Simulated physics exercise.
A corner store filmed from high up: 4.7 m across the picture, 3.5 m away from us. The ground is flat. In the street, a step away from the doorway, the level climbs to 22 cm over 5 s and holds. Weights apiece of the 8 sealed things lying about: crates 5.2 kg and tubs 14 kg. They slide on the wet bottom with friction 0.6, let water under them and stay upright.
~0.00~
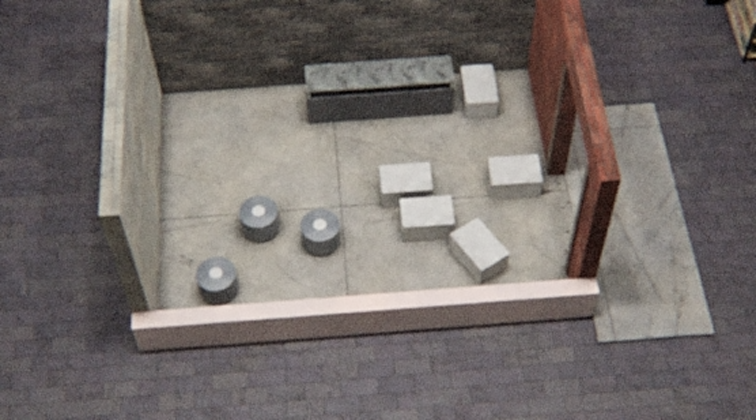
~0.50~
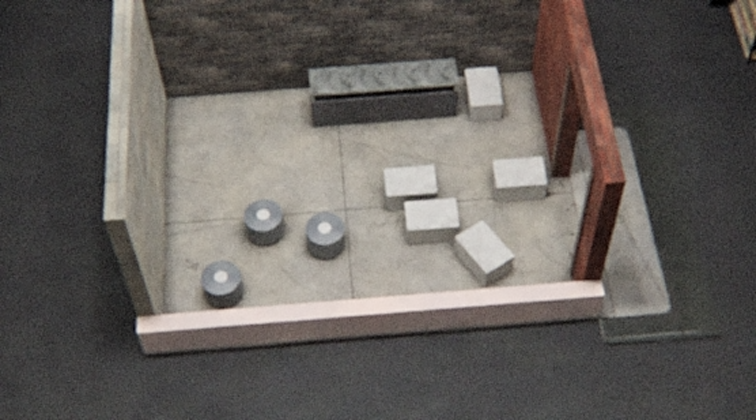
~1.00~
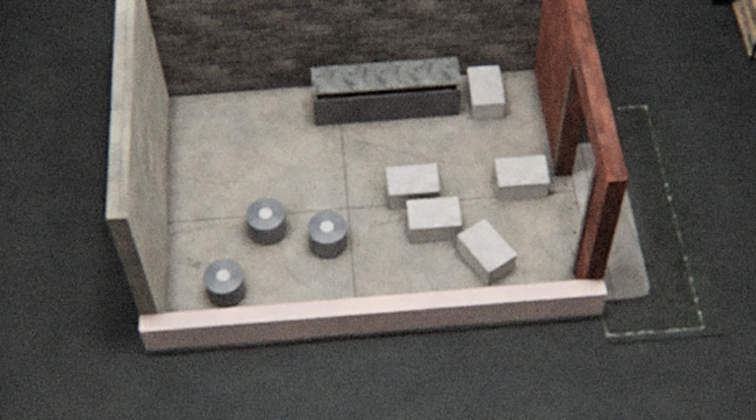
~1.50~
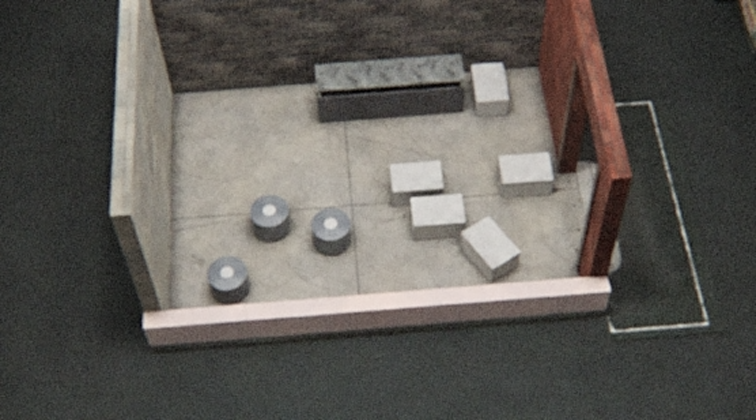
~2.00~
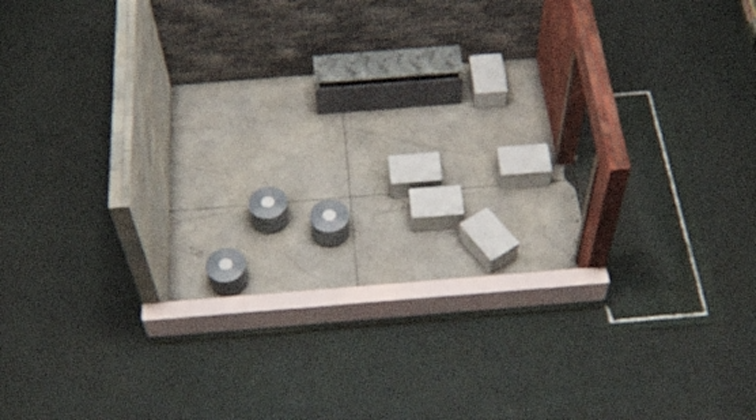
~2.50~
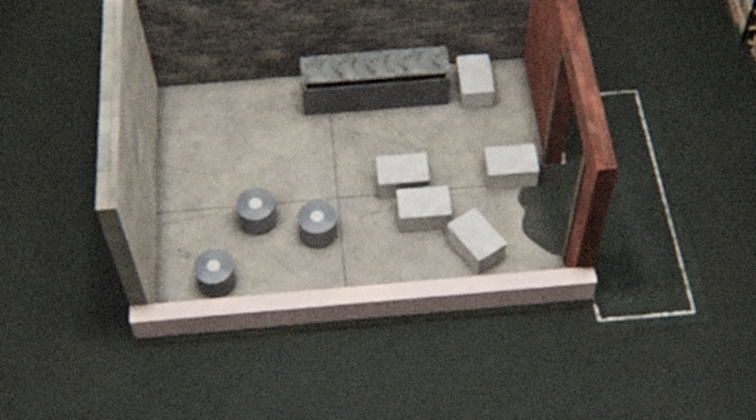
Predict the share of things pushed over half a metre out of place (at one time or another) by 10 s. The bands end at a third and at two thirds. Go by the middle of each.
It is between one and two thirds.
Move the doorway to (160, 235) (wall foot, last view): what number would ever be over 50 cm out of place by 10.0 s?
Then 7.
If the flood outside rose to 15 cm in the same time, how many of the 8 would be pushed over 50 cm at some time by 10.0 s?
Then 4.
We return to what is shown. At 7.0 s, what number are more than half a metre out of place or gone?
By then 4.
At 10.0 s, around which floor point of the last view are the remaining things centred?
At about (298, 167).
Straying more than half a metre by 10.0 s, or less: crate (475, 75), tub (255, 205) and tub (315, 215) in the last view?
In turn: Under, under, less.
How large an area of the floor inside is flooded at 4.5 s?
Roughly 5.0 m2.
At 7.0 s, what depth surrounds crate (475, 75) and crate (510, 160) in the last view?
Roughly 1 and 2 cm.
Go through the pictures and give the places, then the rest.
In the first frame, a crate at (406, 178) rests on the ground; a crate at (480, 84), on the bottom; water covers 0.0 m2; 0 of 8 have shifted.
In the second frame, a crate at (410, 181) rests on the ground; a crate at (484, 86) rests on the ground; water covers 0.0 m2; 0 of 8 have shifted.
In the third frame, a crate at (413, 179), on the bottom; a crate at (486, 85) rests on the ground; 0.0 m2 under water; 0 of 8 have shifted.
In the fourth frame, a crate at (417, 176), on the bottom; a crate at (490, 82) rests on the ground; 0.0 m2 under water; 0 of 8 have shifted.
In the fifth frame, a crate at (415, 168) rests on the ground; a crate at (488, 73), on the bottom; water covers 0.0 m2; 0 of 8 have shifted.
In the sixth frame, a crate at (403, 168), on the bottom; a crate at (475, 74) rests on the ground; water covers 0.3 m2; 0 of 8 have shifted.
After 3.5 s 0 of 8 are over 50 cm from their spots; 0 afloat.
After 4.5 s 1 of 8 are over 50 cm from their spots; 0 afloat.
After 7.0 s 4 of 8 are over 50 cm from their spots; 3 afloat.
After 10.0 s 5 of 8 are over 50 cm from their spots, and 5 have been at some point; 6 afloat.
